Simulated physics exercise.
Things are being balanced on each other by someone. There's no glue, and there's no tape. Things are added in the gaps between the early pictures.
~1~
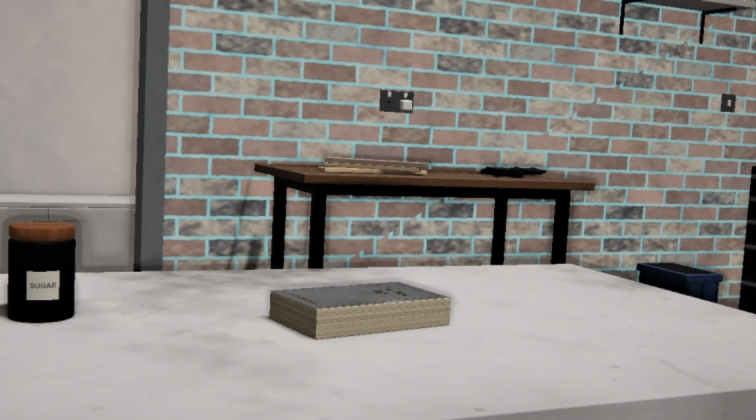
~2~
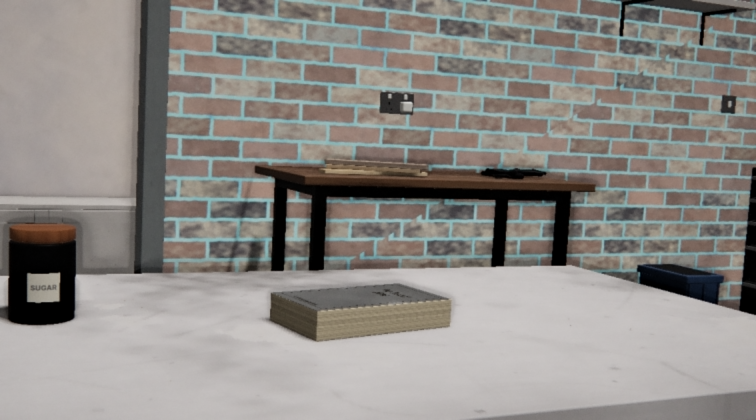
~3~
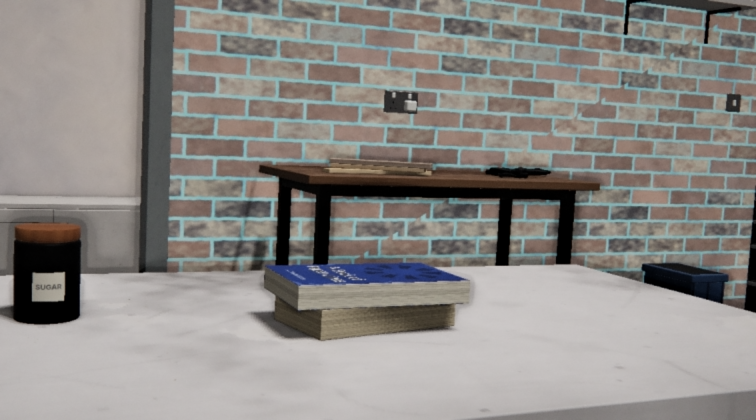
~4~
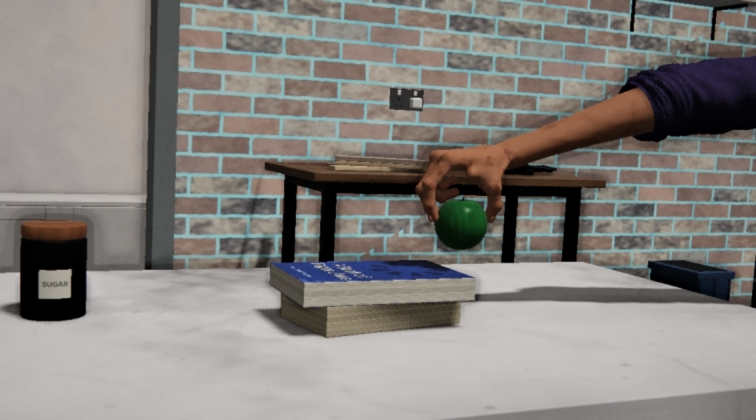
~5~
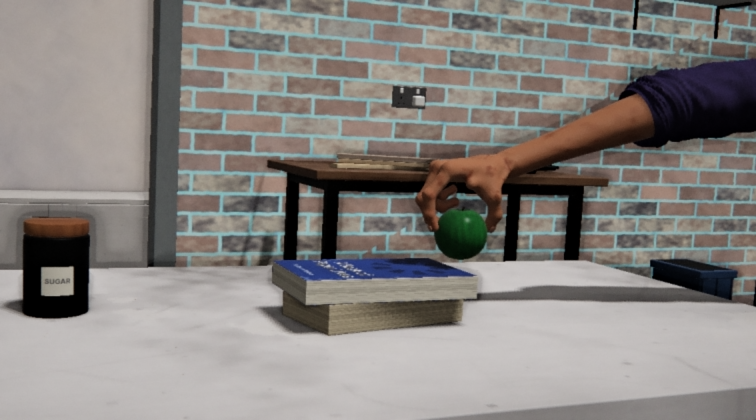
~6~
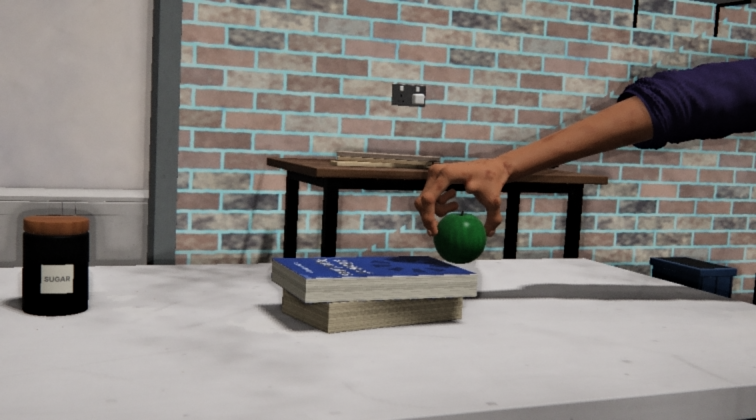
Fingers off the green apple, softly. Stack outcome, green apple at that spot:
Some of it tumbles.
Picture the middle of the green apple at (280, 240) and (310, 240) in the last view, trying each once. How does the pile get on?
The first try leaves the pile knocked down, the second leaves it standing.
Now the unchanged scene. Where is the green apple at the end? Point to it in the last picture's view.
Close to pixel (491, 286).
Then, 0.30 s past the last view, green apple displaced a little near (473, 250).
Then, 0.40 s past the last view, green apple now fallen.
Then, 0.60 s past the last view, nothing new.
Then, 2.30 s past the last view, green apple resting near (491, 287).
Finally, fallen, green apple; the other 3 still in place. Final places as the last picture's camera would see them, green apple near (491, 287). The pile comes apart.
